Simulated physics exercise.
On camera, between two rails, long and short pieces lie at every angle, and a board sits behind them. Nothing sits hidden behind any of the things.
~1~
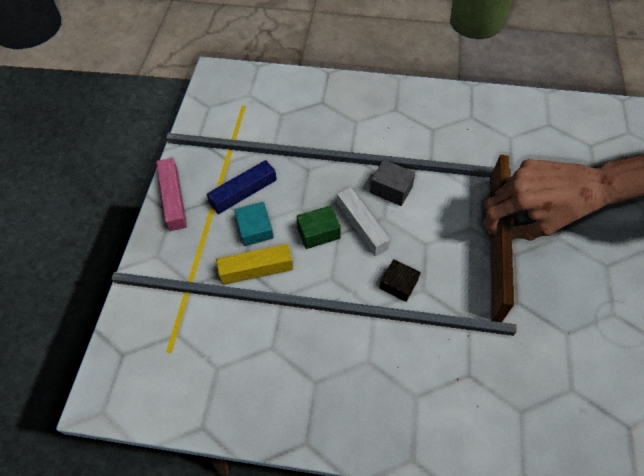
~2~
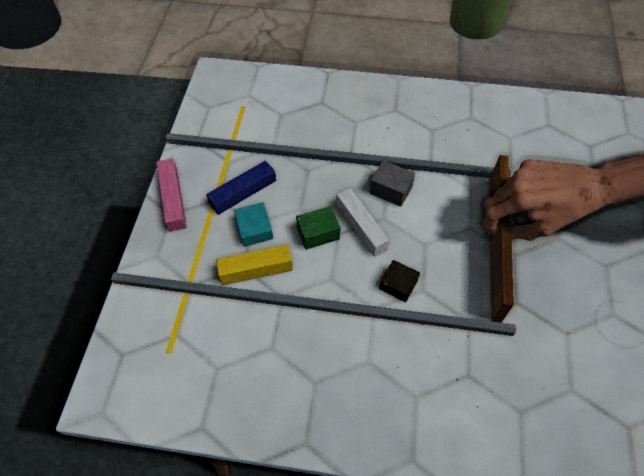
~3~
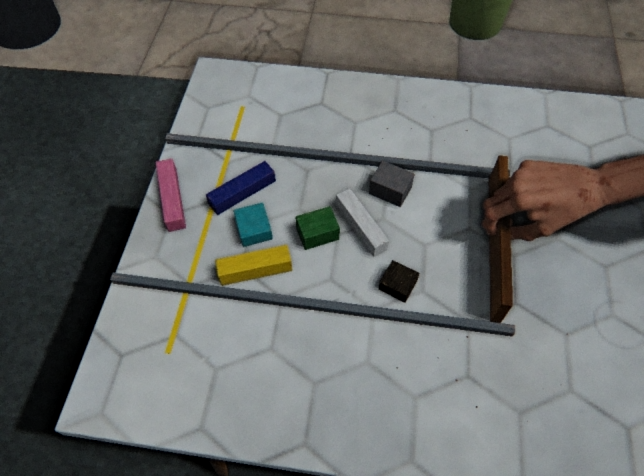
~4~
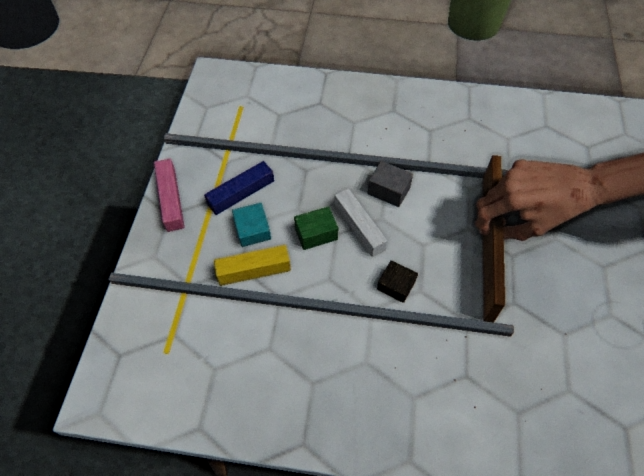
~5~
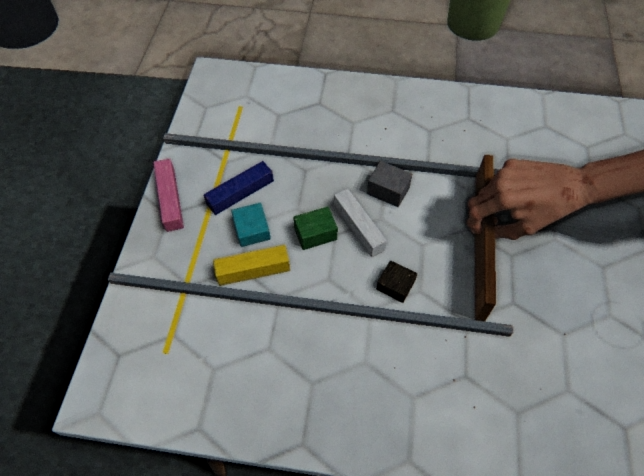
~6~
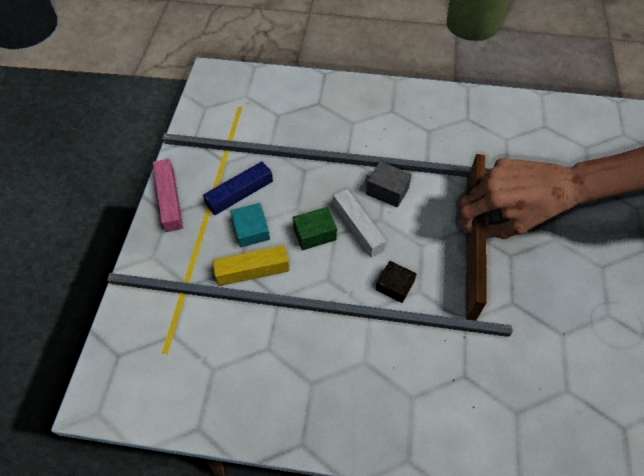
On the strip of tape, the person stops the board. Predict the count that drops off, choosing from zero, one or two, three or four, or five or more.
Fallen: A single one or a pair.
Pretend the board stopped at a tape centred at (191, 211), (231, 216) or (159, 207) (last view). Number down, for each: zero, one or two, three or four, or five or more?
Counts as listed: Three to four / none at all / five or over.
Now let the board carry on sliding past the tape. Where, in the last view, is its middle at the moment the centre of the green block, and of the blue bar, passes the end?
The green block puts it at (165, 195), the blue bar at (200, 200).
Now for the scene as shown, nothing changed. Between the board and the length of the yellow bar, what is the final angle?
About 85°.
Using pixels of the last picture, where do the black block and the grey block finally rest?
Taking them in turn, first comes (176, 262), then (201, 167).
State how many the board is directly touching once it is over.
Result: 3 in all.
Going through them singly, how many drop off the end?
The number that fall is 1.
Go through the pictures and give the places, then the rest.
The first frame shows pink bar (172, 194); blue bar (242, 187); turquoise block (254, 224); board (501, 235); tape (211, 212).
The second frame shows blue bar (242, 187); grey block (392, 184).
The third frame shows turquoise block (253, 225); yellow bar (254, 265).
The fourth frame shows pink bar (169, 194); white bar (360, 222).
The fifth frame shows blue bar (239, 188); green block (316, 228).
The sixth frame shows pink bar (168, 194); blue bar (239, 188); turquoise block (250, 225); board (476, 234); tape (208, 213).
Soon after, none off yet; pink bar at rest near (168, 194); blue bar at rest near (239, 188); turquoise block at rest near (250, 225).
Then, none off yet; pink bar at rest near (168, 194); blue bar at rest near (239, 188); turquoise block moved a little near (233, 225).
Further on, none off yet; pink bar moving near (160, 195); blue bar moved about its own width near (195, 176); turquoise block moved well along near (195, 214).
At rest, the number that fall off is one or two; fallen, pink bar.
